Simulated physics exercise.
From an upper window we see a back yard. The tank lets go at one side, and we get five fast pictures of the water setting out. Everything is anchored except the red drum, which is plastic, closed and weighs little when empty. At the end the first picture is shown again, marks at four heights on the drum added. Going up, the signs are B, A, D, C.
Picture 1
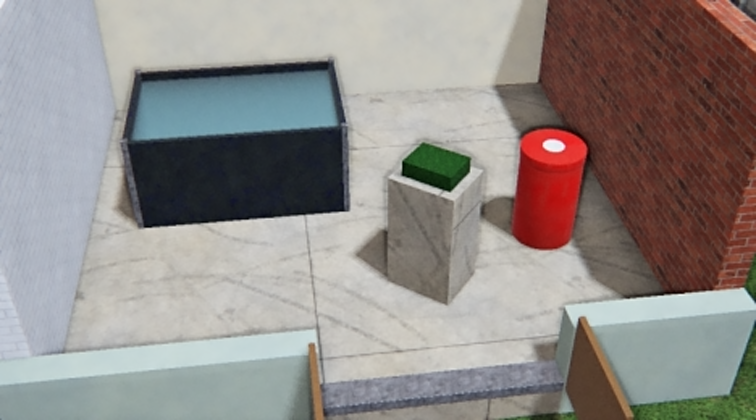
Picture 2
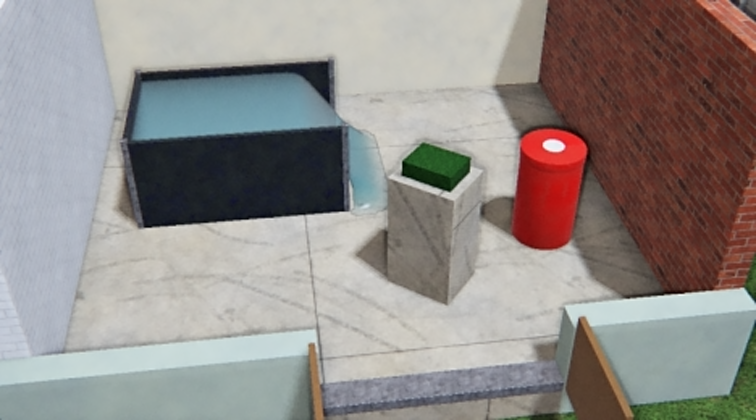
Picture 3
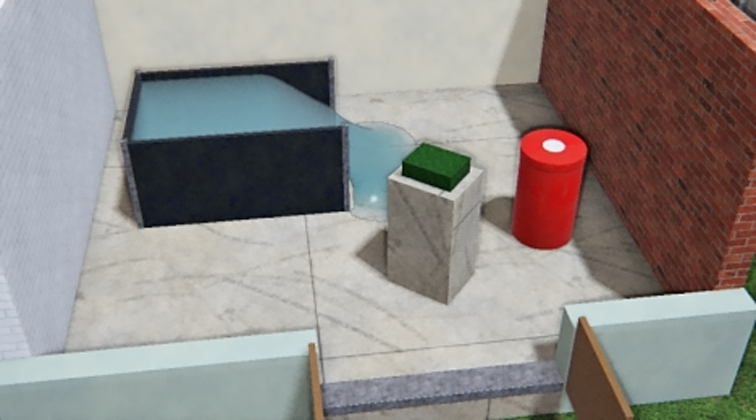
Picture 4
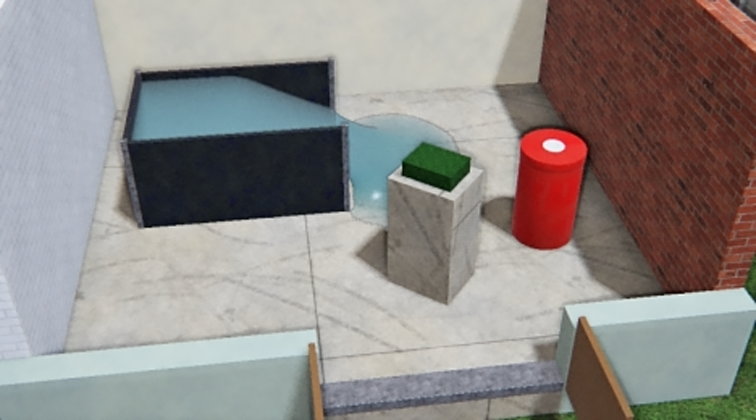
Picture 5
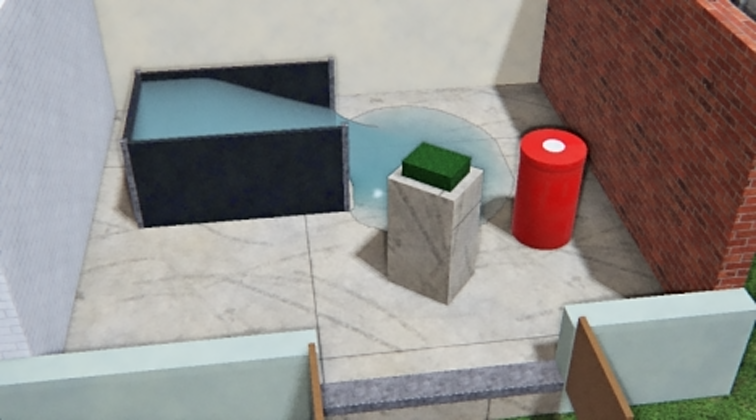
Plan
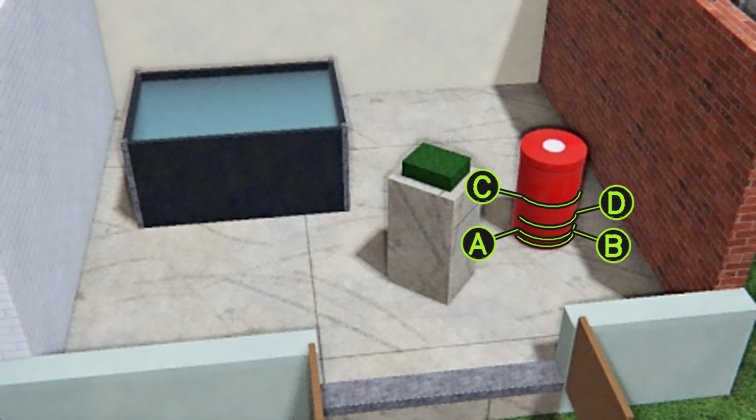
At first, a dark-sided tank stands full of water in a walled yard, left of a stone pedestal with a green top and a red drum. Water then pours from the tank's right side, its level dropping there, and spreads across the paving behind the pedestal in a widening, rounded sheet.
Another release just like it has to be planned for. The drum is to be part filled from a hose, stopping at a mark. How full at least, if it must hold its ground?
Take C.
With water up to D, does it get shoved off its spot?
Yes.
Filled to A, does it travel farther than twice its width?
Yes, it does.
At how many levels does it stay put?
One of the four.
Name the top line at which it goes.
That would be D.
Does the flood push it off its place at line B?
Yes.
On the marked copy, A at (552, 239); B at (551, 246); C at (557, 206); D at (554, 227); from the bottom up B, A, D, C.
Choosing A, it is pushed about 4 times its own width away.
Choosing B, it is pushed about 6 times its own width away.
Choosing C, it does not move.
Choosing D, it is pushed about its own width away.
